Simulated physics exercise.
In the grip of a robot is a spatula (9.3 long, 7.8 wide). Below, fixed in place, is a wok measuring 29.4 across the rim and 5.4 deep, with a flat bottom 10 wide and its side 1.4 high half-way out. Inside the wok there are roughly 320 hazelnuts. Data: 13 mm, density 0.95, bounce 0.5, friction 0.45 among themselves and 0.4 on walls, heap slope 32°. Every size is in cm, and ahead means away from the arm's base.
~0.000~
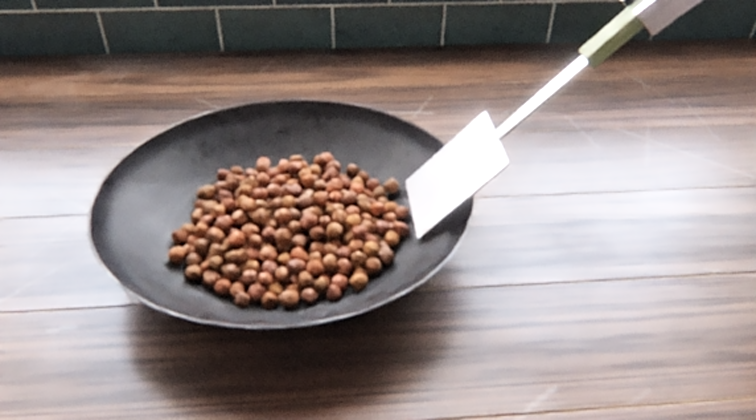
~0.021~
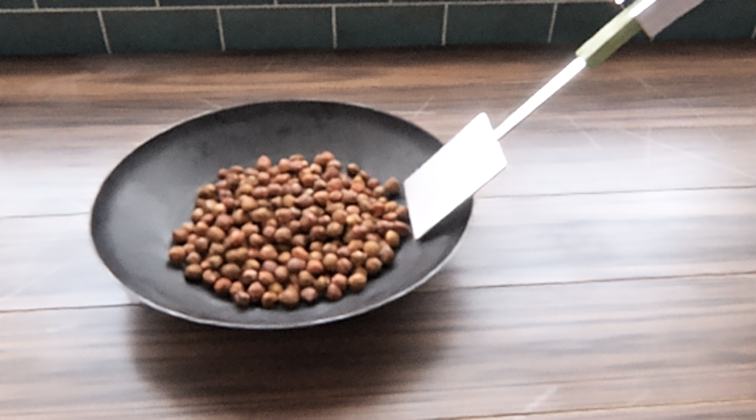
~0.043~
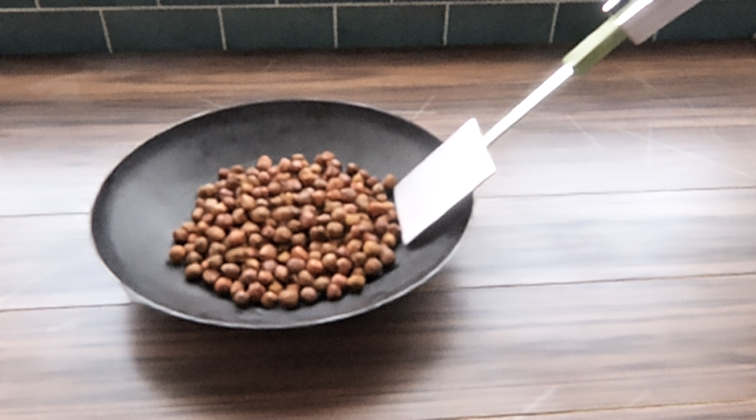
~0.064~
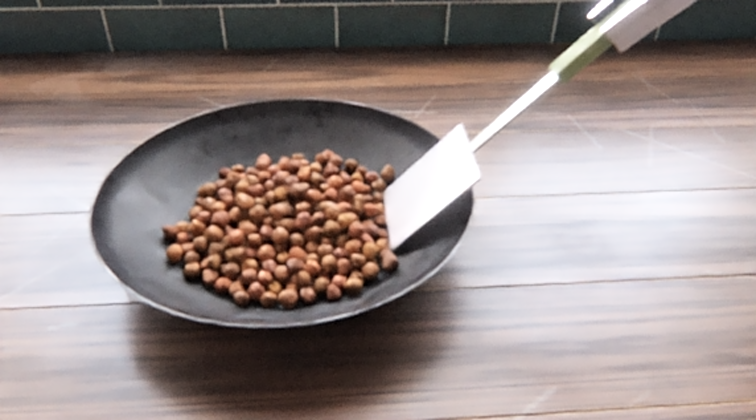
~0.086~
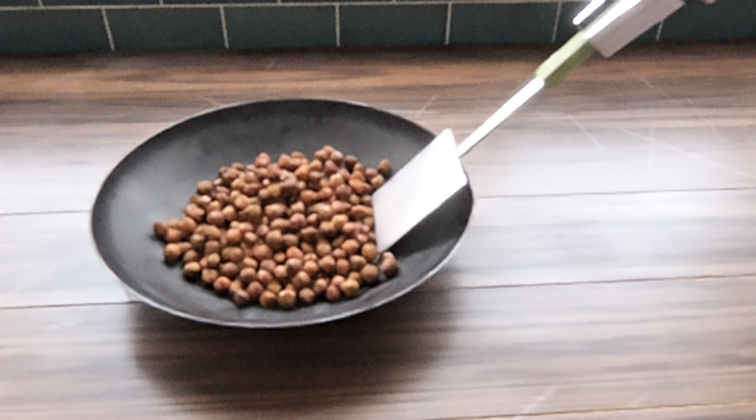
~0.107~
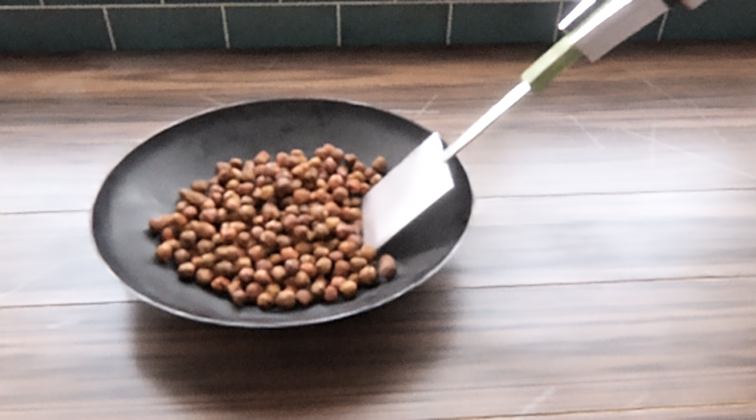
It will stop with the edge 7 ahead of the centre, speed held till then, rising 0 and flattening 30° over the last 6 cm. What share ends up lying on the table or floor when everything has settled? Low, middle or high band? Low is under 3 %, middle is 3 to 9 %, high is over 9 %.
Low band.
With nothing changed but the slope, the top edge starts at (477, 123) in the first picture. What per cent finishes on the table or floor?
About 0 per cent.
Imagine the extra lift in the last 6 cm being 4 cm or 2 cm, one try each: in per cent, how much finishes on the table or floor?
Result, in order: Approx. 0 % and 0 %.
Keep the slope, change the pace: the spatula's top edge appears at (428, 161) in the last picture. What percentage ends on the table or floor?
0 %.
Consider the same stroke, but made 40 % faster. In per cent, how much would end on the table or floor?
About 0 in a hundred.
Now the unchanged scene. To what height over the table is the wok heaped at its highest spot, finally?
Near 6.5 centimetres high.
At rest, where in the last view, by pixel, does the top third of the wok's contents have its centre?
Centre: Roughly (176, 206).
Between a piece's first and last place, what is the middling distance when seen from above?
I'd guess close to 5 centimetres.
After 0.21 s, sloping 47°, highest piece 5 above the table; 323 in the wok.
After 0.31 s, sloping 34°, highest piece 5 above the table; 323 in the wok.
After 0.56 s, sloping 17°, highest piece 6 above the table; 323 in the wok.
After 1.61 s, sloping 17°, highest piece 6 above the table; 323 in the wok.
At rest, 323 in the wok. That is 0 % on the table or floor.
